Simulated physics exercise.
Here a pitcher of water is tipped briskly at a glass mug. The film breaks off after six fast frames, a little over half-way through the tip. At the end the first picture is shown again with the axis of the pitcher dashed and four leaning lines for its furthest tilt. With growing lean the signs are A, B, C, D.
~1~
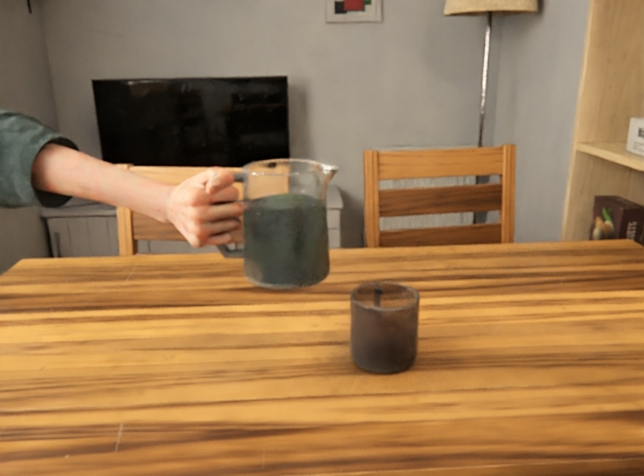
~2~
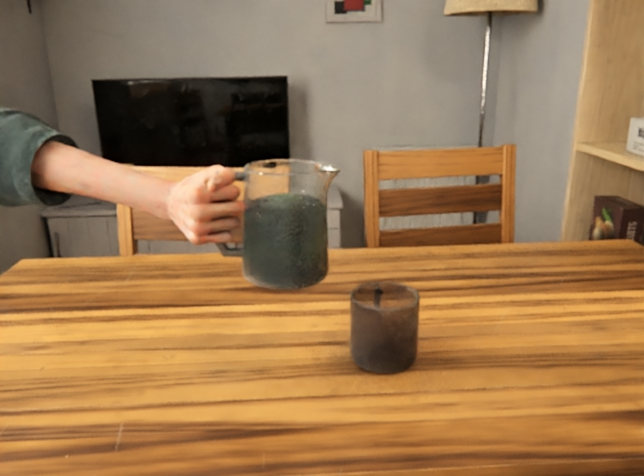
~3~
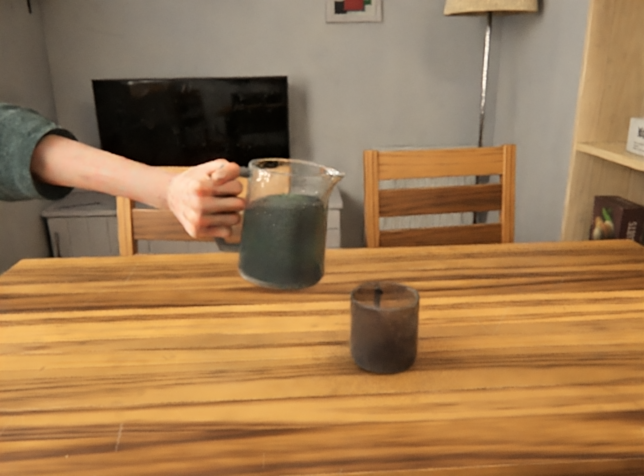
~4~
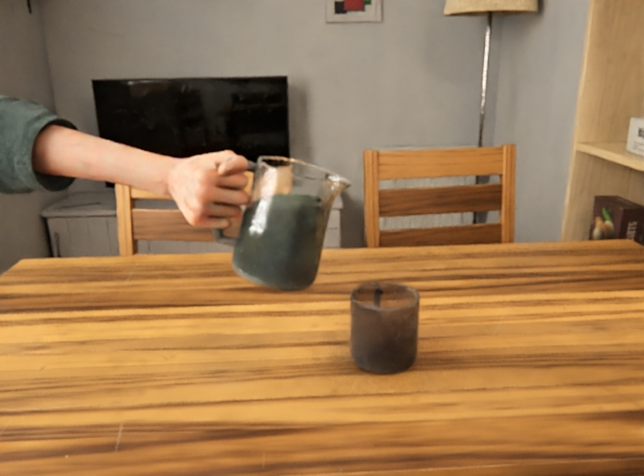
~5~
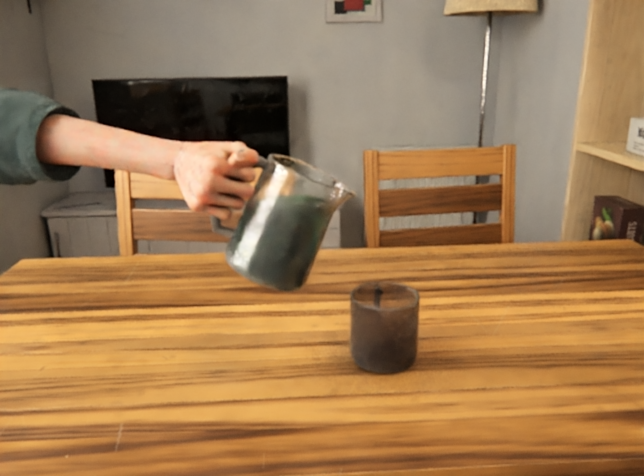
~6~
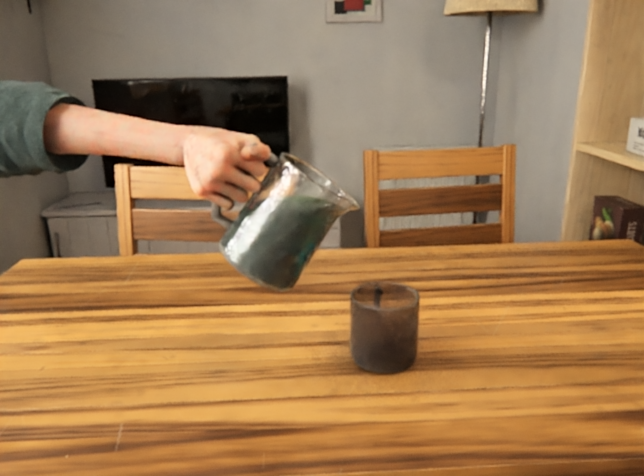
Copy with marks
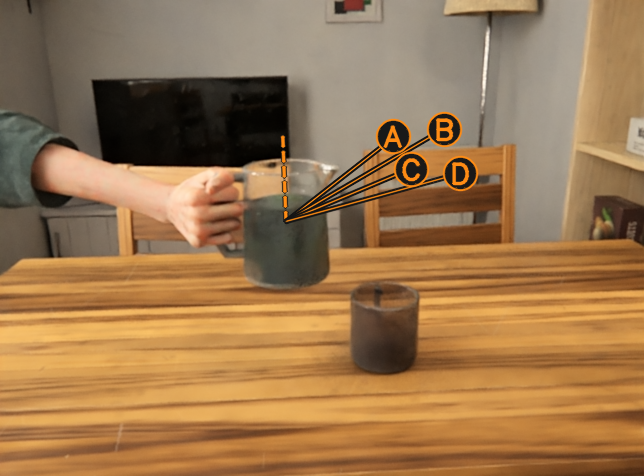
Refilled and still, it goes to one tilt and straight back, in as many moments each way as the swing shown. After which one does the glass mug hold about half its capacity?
Go for C.
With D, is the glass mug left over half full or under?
Over.
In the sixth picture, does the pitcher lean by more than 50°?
No, it does not.
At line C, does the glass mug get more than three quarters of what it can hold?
No.
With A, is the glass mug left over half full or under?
Under half.
On the marked copy, A at (380, 147); B at (429, 137); C at (395, 175); D at (443, 178).
With A, the glass mug ends with about 15 % of what it can hold.
With B, the glass mug ends with about 29 % of what it can hold.
With C, the glass mug ends with about 50 % of what it can hold.
With D, the glass mug ends with about 69 % of what it can hold.
